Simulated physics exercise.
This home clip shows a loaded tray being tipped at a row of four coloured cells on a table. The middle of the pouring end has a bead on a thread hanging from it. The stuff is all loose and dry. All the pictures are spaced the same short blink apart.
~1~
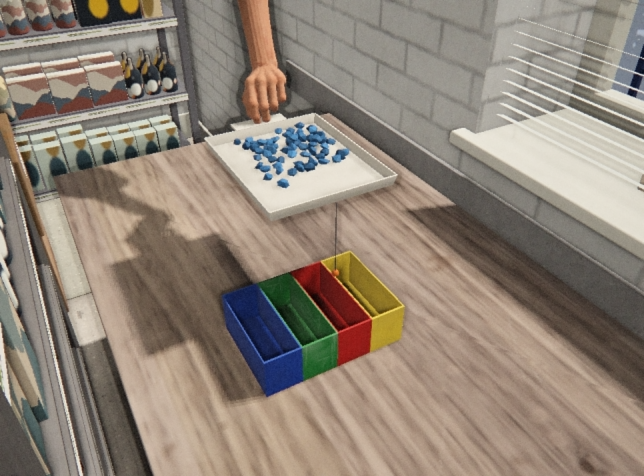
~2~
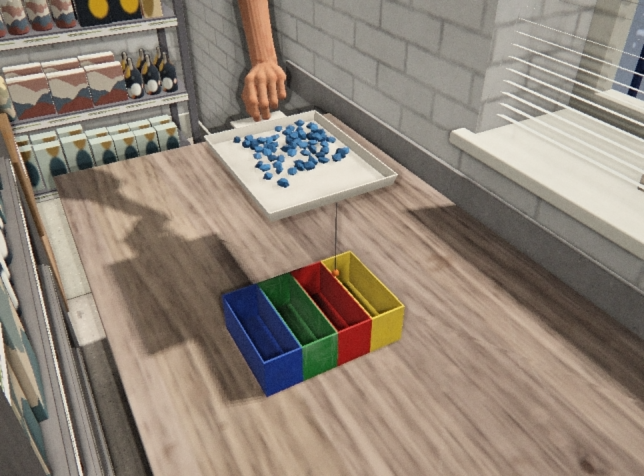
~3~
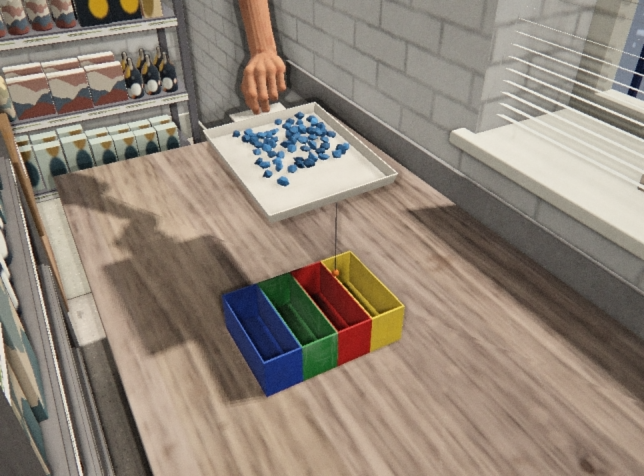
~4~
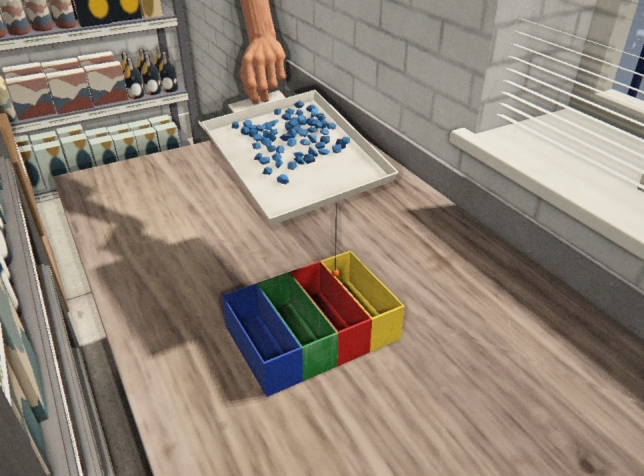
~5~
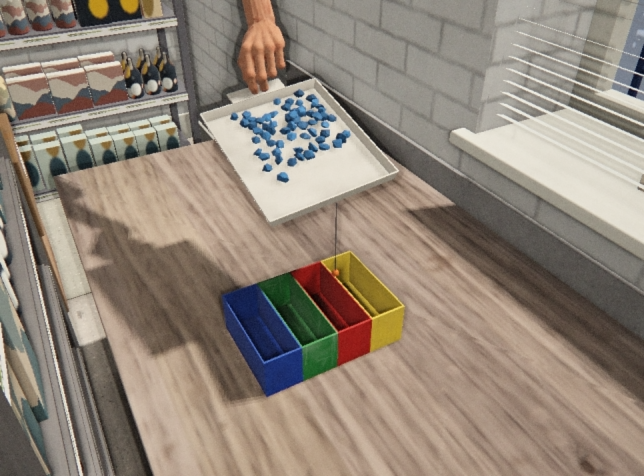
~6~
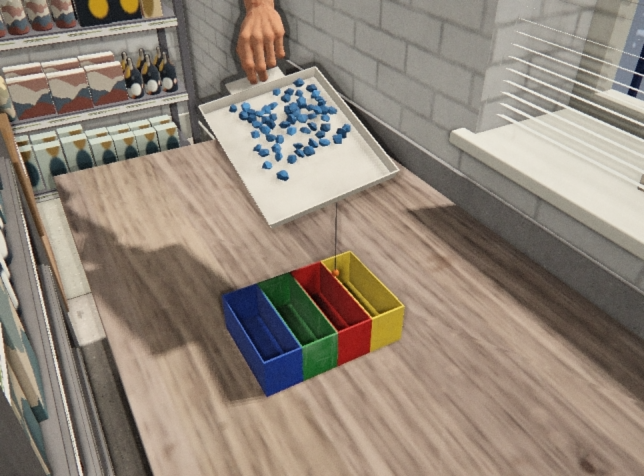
A hand raises the back of a white tray of blue stones above four coloured cells.
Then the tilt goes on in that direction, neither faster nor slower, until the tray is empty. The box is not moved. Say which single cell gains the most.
The one that gains the most is the green cell.
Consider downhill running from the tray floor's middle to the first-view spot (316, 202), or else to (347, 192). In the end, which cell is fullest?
Case 1 - that green cell. Case 2 - yellow.
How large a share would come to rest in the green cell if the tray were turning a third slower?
Close to 60 in a hundred.
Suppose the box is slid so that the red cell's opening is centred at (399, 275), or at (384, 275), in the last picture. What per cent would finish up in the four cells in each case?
First case 10 in a hundred, second case 30 in a hundred.
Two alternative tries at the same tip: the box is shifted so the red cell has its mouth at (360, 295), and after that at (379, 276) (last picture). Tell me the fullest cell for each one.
You'd see the blue cell win the first time and the cell in blue win the second.
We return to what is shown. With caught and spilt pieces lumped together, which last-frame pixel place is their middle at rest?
The centre comes to rest close to (300, 341).
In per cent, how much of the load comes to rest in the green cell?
Around 60 percent.
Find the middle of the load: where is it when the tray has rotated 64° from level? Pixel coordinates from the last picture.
Roughly at (294, 205).
Shortly afterwards, tray tipped steeply; the bulk on the tray; a little falling or outside the box.
Next, tray tipped past a quarter turn; near a quarter on the tray; near a third in the green cell; near a quarter in the blue cell; a little in the red cell; near a quarter falling or outside the box.
Some moments later, tray tipped past a quarter turn; near two thirds in the green cell; near a quarter in the blue cell; a little in the red cell; a little falling or outside the box.
In the end, tray tipped past a quarter turn; near two thirds in the green cell; near a quarter in the blue cell; a little in the red cell; none at all in the yellow cell; a little outside the box.
